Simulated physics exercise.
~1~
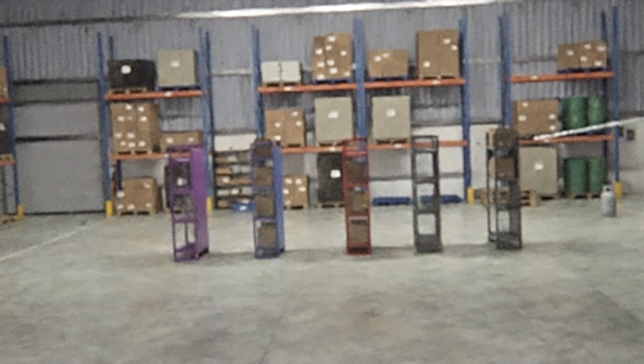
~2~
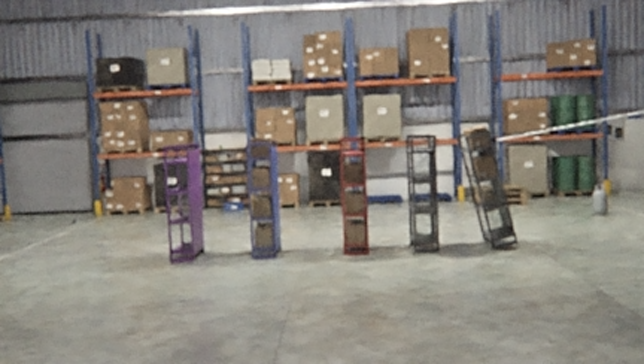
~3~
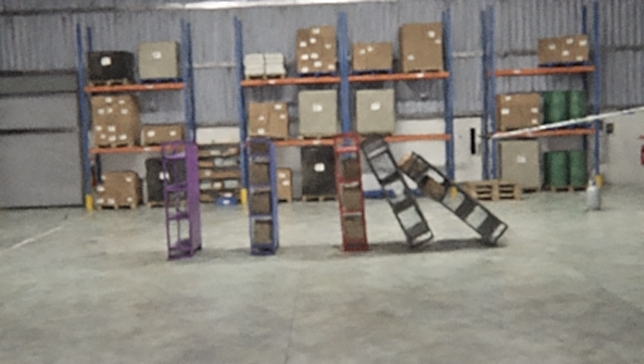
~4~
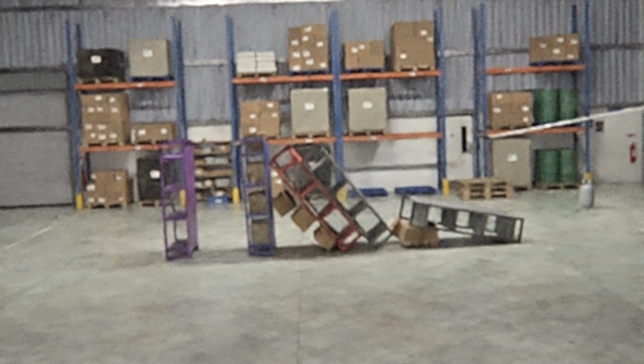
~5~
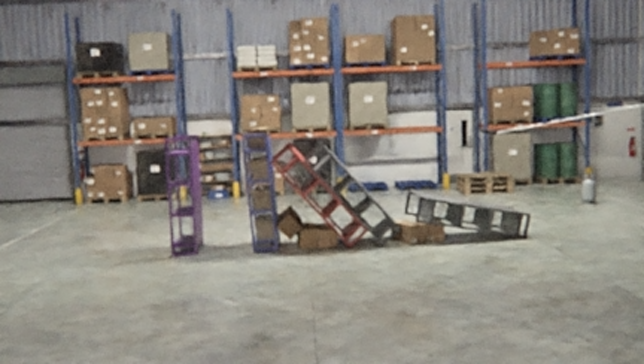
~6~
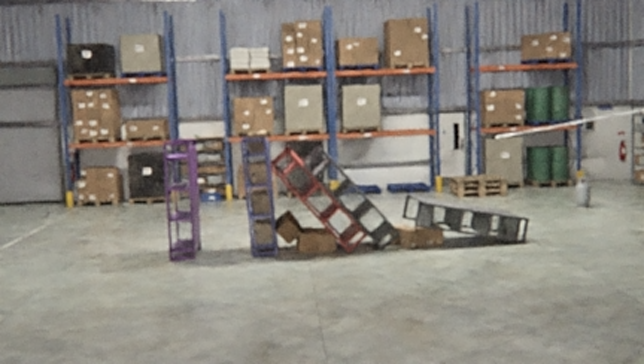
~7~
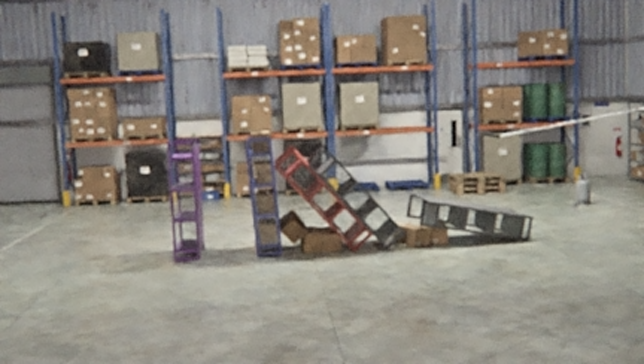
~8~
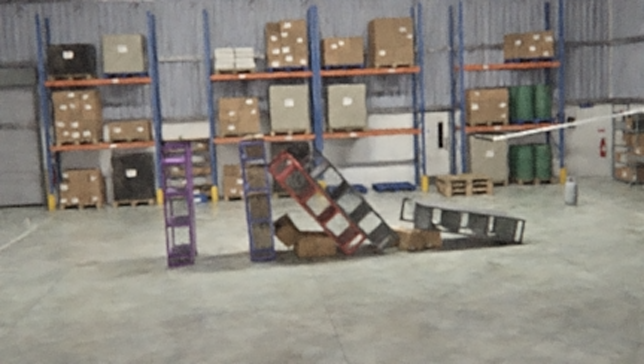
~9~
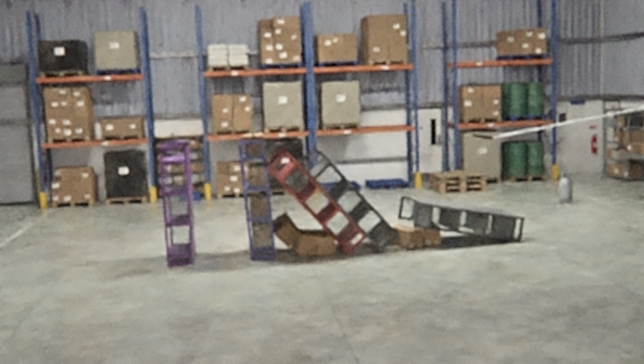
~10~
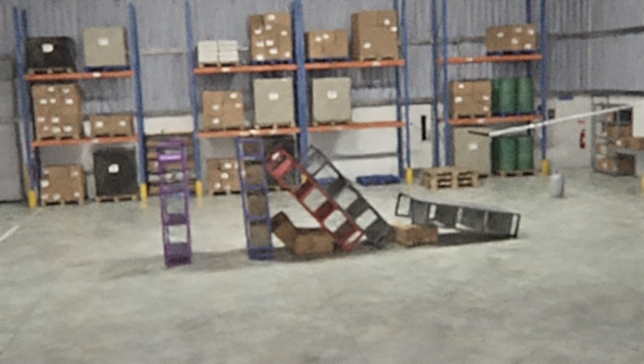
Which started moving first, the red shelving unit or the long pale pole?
The long pale pole started moving first. The red unit only began to tip later, once the dark unit beside it had come down against it.
